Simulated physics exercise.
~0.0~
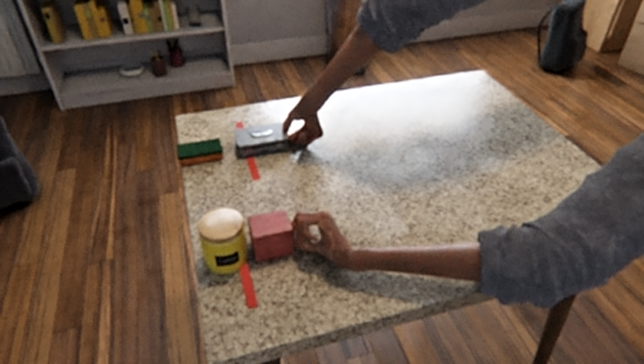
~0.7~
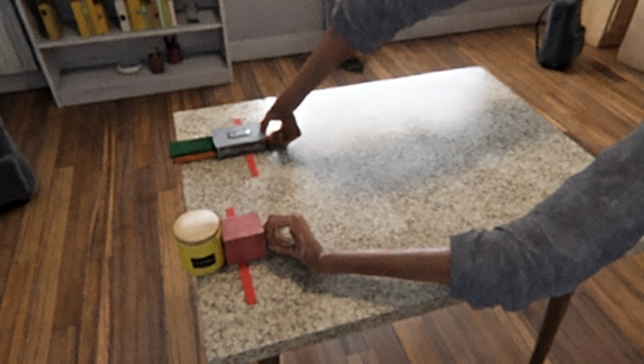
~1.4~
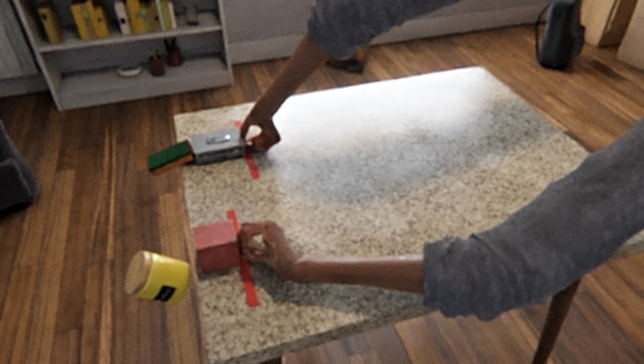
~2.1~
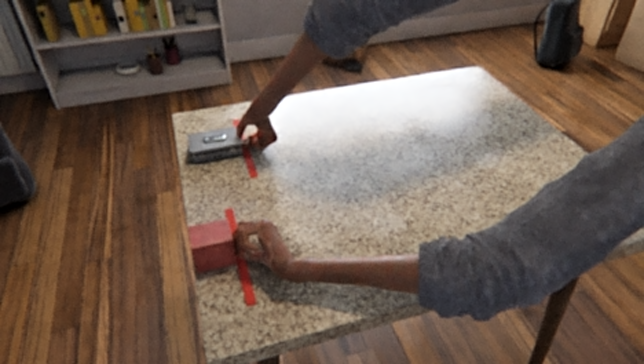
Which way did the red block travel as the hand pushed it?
The red block moved to the left, toward the edge of the table.
